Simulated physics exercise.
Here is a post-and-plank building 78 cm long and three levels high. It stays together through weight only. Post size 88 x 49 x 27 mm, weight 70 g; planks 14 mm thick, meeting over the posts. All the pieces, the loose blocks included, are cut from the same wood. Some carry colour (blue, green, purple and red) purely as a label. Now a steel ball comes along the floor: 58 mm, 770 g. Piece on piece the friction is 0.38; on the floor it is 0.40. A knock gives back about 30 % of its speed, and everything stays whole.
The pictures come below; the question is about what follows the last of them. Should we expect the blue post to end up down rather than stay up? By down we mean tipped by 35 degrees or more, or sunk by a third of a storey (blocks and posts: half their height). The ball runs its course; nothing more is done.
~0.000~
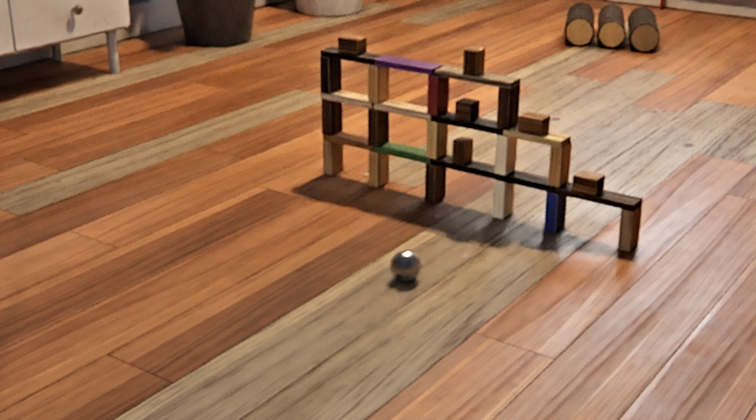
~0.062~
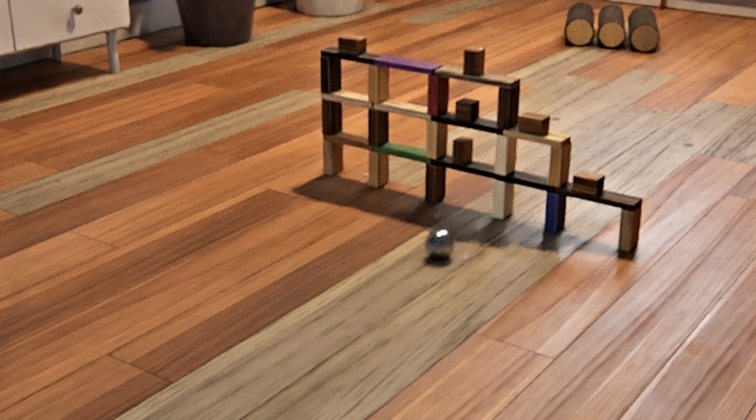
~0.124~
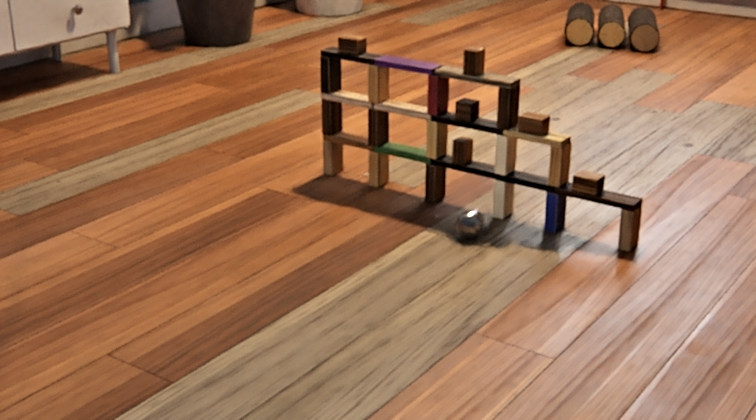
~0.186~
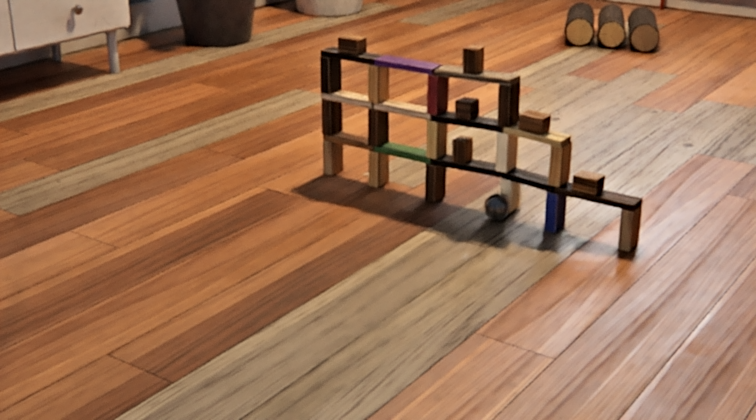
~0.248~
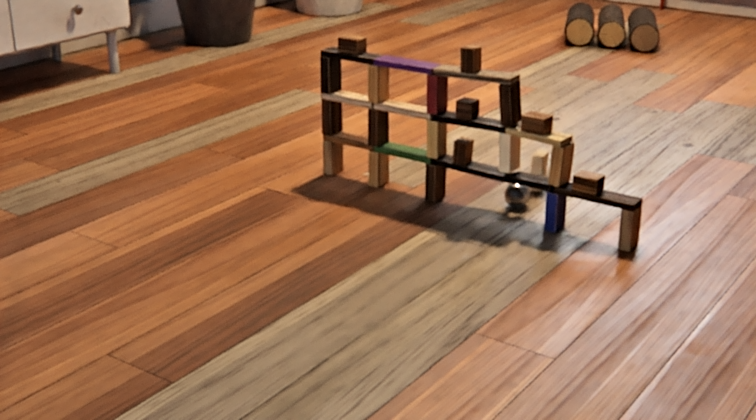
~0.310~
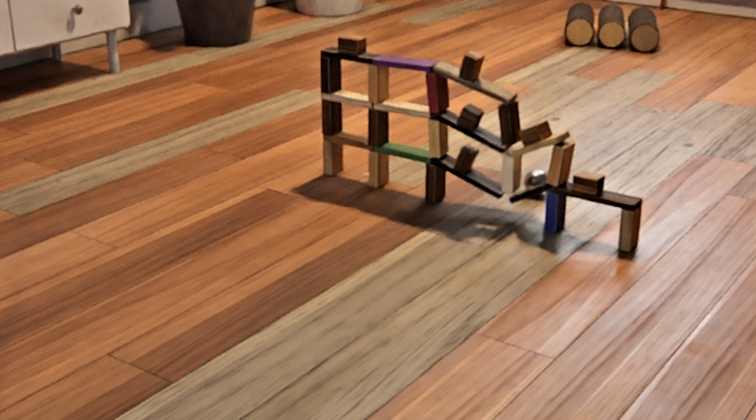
Yes.
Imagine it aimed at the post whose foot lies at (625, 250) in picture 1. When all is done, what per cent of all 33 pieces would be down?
That way, 10 per cent.
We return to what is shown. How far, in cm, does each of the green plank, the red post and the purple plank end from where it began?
Roughly green 0 cm, red 24 cm, purple 30 cm.
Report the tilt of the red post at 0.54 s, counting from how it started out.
Roughly 15°.
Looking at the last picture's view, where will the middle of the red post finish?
Check around (480, 181) in the last image.
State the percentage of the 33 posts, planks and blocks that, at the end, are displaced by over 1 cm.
70 in a hundred.
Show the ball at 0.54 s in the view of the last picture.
(598, 144) or so.
Around 0.54 s, ball still moving; 12 of the 33 pieces down; blue post tipped 20°; red post tipped 15°.
Around 1.02 s, ball still moving; 20 of the 33 pieces down; blue post on its side; red post tipped 45°, 15 cm lower.
Finally (2.8 s), ball rolling away; 23 of the 33 pieces down; blue post on its side; purple plank upside down; red post on its side. Seen by the last camera, middles, blue post near (581, 231), purple plank near (447, 199).
